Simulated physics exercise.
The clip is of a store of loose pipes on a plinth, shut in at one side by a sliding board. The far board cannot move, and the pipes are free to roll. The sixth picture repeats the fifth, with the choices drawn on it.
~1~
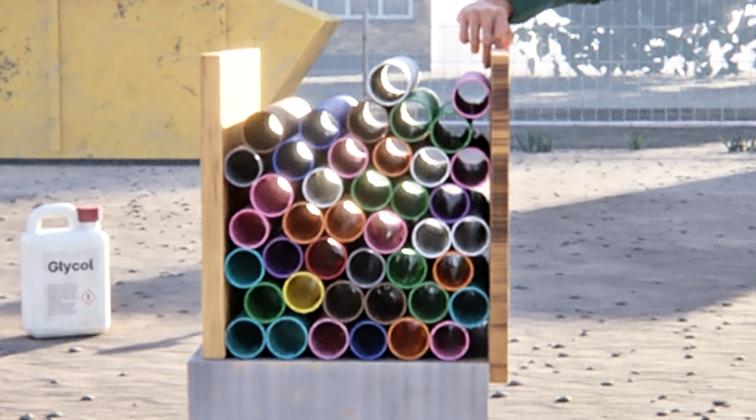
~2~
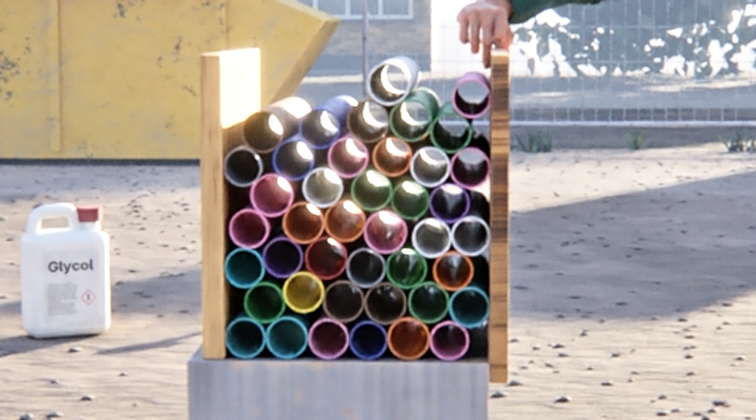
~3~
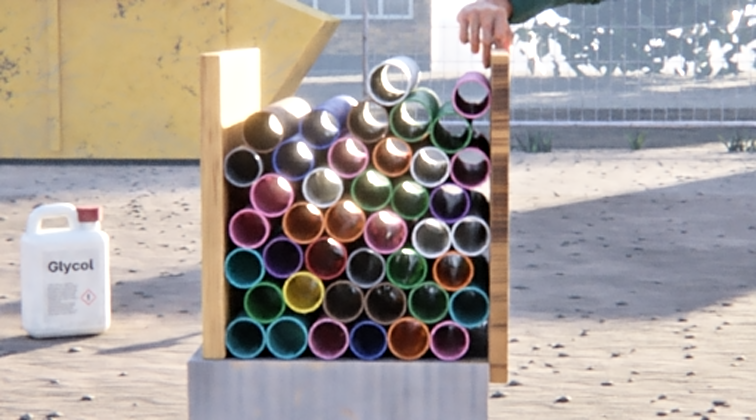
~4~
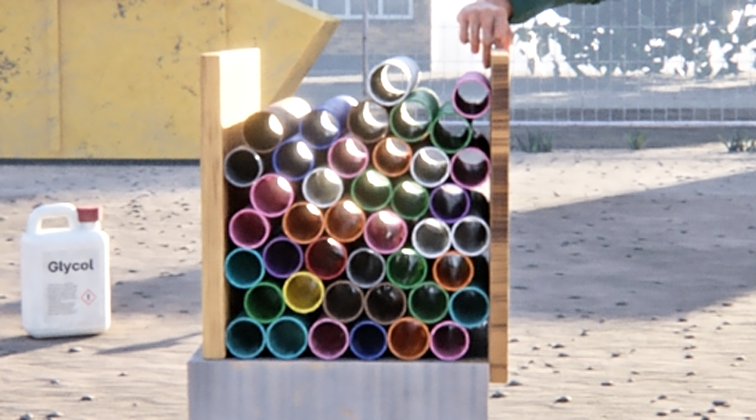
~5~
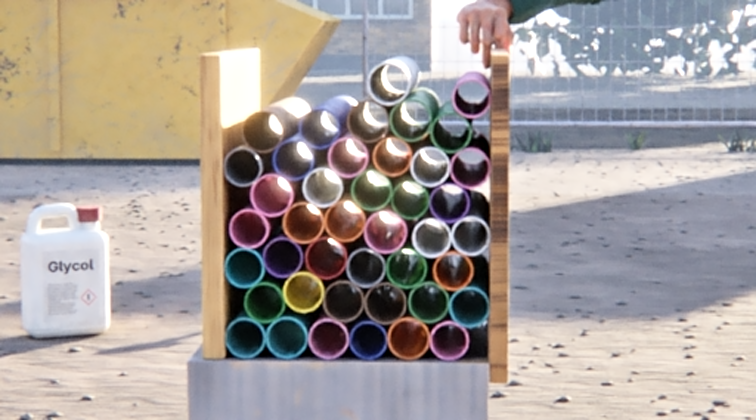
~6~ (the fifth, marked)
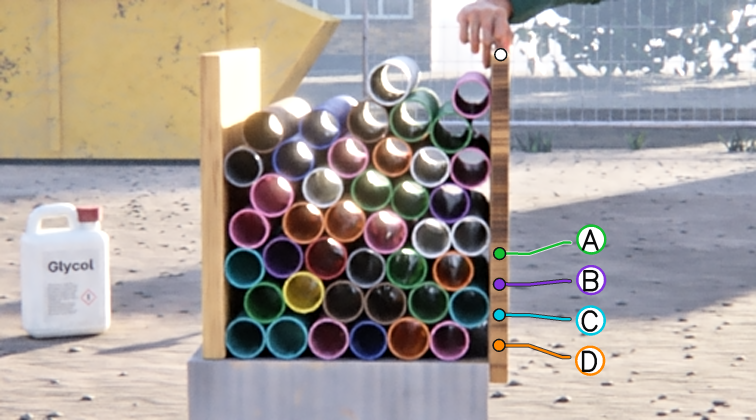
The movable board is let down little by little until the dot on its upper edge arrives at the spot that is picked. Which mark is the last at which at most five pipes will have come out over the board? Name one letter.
The lowest mark that will do is A.
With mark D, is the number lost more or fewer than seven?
It loses more than seven.
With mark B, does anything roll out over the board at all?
Yes.
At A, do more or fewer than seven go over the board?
Fewer than seven.
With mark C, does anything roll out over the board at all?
Yes.
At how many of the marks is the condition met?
The number is one.
On the marked copy, A at (500, 254); B at (500, 284); C at (499, 315); D at (499, 345); the white dot at (501, 54).
With A. Early on, top of the board (491, 139).
Further on, top of the board (490, 233).
At the end, top of the board (490, 253), four out over the board.
As for the rest, B more than five out over the board; C more than five out over the board; D more than five out over the board.
